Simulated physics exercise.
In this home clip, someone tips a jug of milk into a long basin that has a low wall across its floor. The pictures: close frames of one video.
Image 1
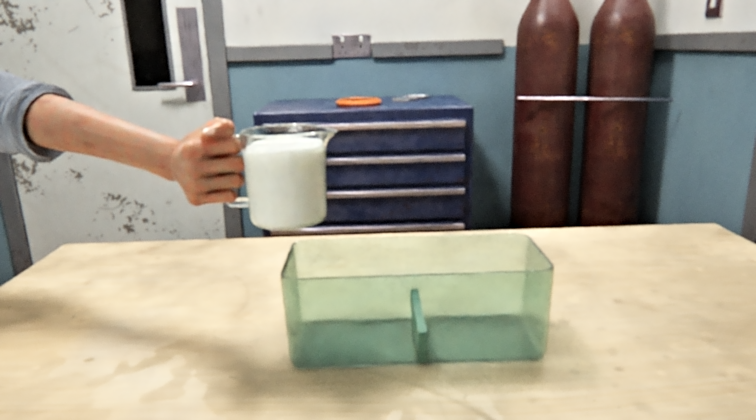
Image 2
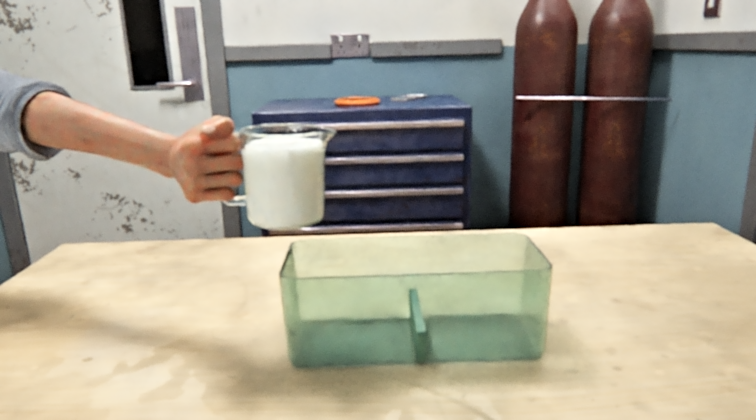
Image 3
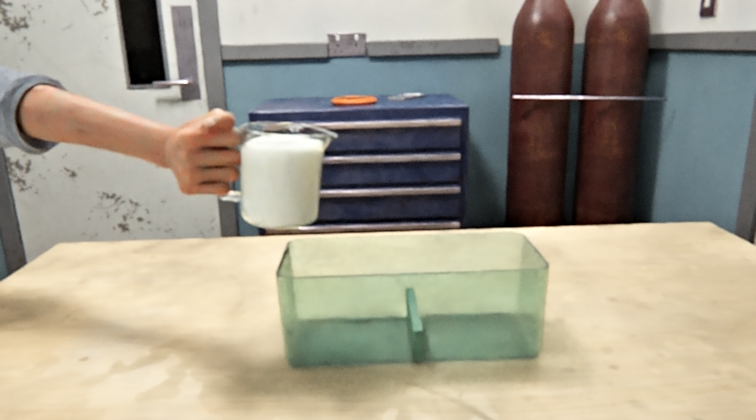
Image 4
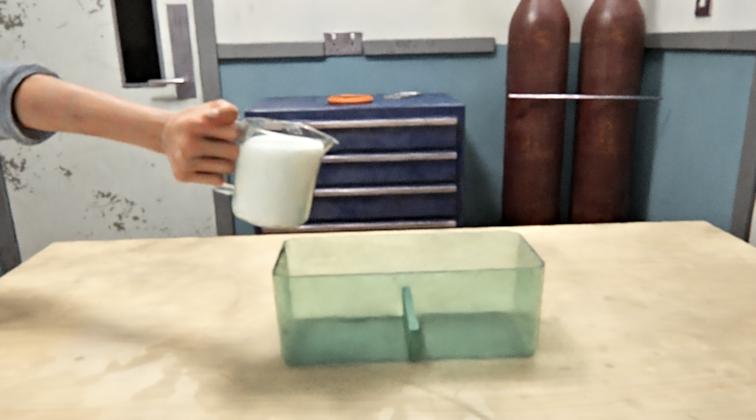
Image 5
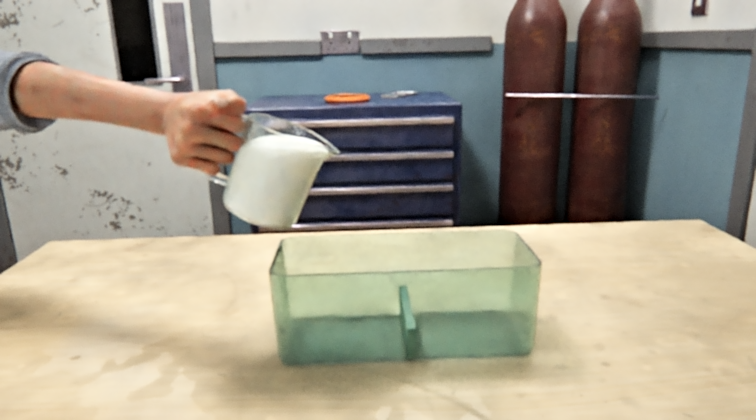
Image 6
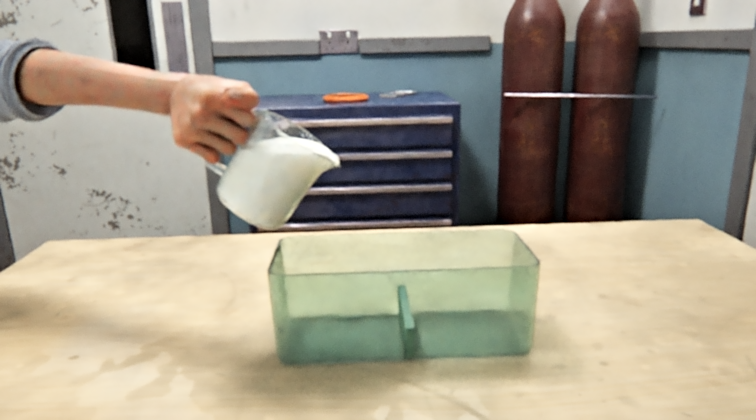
A hand reaching in from the left holds a clear glass jug of white milk upright, then tilts it steadily rightward, the milk shifting toward its spout. Below, on a pale wooden table seen from the front, sits a translucent green basin with a low wall across its floor. Behind are a blue drawer cabinet and dark red cylinders, as the view drifts very slightly.
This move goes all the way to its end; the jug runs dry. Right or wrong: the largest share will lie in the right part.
Wrong; it will lie in the left part.
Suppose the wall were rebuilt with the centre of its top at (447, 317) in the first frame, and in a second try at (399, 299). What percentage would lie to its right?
Well, it's close to 15 per cent for the first one, then 15 per cent for the other.
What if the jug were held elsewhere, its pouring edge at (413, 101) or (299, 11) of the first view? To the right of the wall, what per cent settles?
Close to 90 % for the first start and close to 5 % for the second.
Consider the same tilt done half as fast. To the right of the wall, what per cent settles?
Some 5 per cent.
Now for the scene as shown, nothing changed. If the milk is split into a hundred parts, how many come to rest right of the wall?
About 5 per cent.
A moment on, the tilt is 102° and 51 per cent is still to pour, 28 is left of the wall and 0 right of it.
Next, the tilt is 111° and 10 per cent is still to pour, 78 is left of the wall and 2 right of it.
Then the tilt is 111° and 1 per cent is still to pour, 88 is left of the wall and 6 right of it.
Later the tilt is 111° and 0 per cent is still to pour, 89 is left of the wall and 7 right of it.
At rest 89 per cent lies left of the wall, 7 right of it and 4 outside.
